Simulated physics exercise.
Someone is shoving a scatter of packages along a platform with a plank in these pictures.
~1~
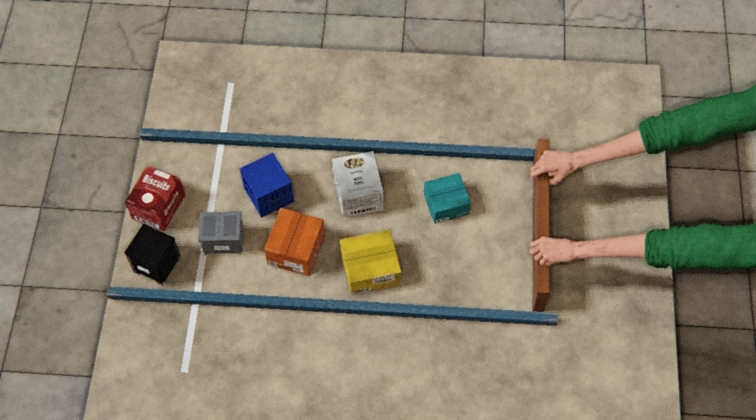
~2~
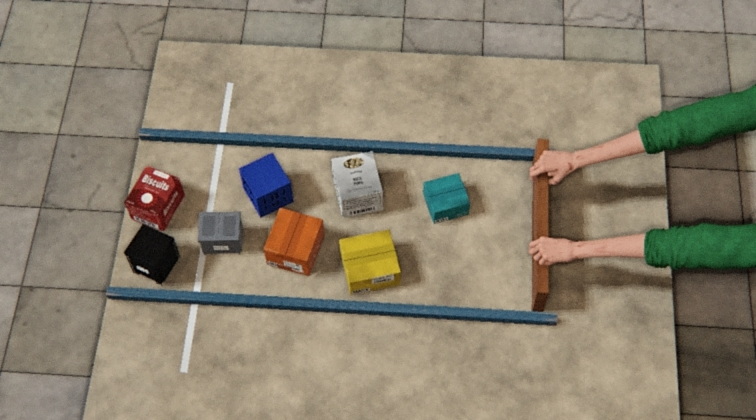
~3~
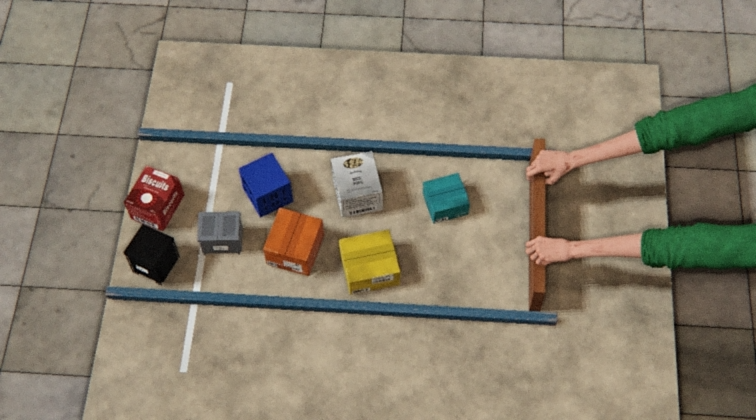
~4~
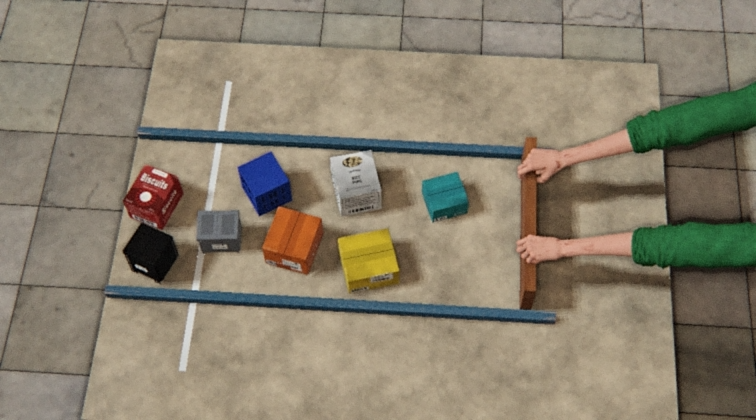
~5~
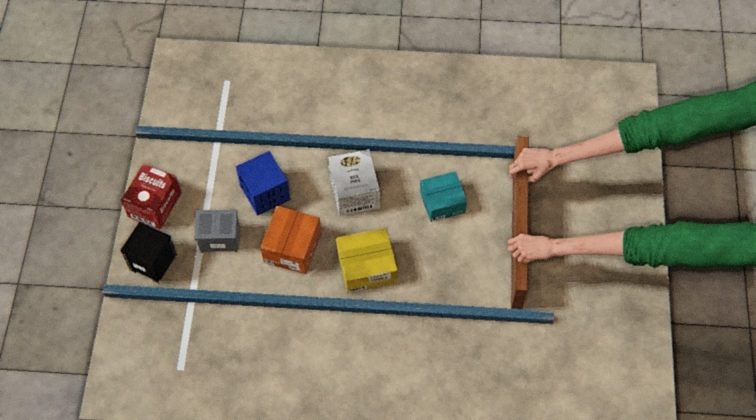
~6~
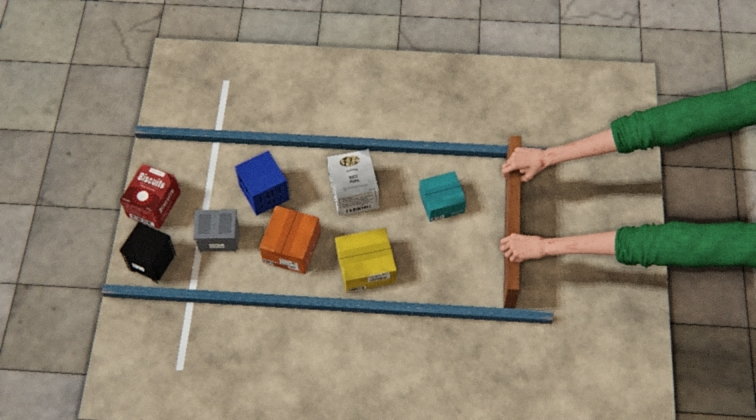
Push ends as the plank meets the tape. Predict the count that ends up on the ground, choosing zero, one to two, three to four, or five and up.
Only three or four are pushed off.
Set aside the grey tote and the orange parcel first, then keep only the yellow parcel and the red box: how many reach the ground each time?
I'd say 2 the first time and 1 the second time.
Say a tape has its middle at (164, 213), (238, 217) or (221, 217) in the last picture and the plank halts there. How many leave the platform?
Going through them in order, you'd see 6, 1 and 3.
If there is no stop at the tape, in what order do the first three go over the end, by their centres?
Order: Red box, grey tote, black tote.
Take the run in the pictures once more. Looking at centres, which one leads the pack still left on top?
The orange parcel, it is.
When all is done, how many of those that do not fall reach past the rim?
That'd be 1.
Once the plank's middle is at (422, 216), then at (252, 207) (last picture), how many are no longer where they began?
At the first point the count is 1, at the second it's 8.
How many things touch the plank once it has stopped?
Tally at the end: 2.
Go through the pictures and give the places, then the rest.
The first picture shows red box (156, 199); black tote (154, 255); grey tote (222, 234); plank (541, 225); tape (209, 218).
The second picture shows black tote (153, 255); white box (357, 185).
The third picture shows grey tote (221, 233); plank (537, 224).
The fourth picture shows red box (154, 197); turquoise box (445, 197).
The fifth picture shows black tote (150, 253); blue crate (263, 183).
The sixth picture shows red box (151, 196); black tote (149, 253); grey tote (217, 231); plank (512, 222); tape (204, 216).
Soon after, none off yet; red box at rest near (151, 196); black tote at rest near (149, 253); grey tote at rest near (217, 231).
Then, none off yet; red box at rest near (151, 196); black tote at rest near (149, 253); grey tote moved about its own width near (188, 229).
By the end, the number that fall off is three or four; fallen, blue crate, grey tote, black tote and red box.
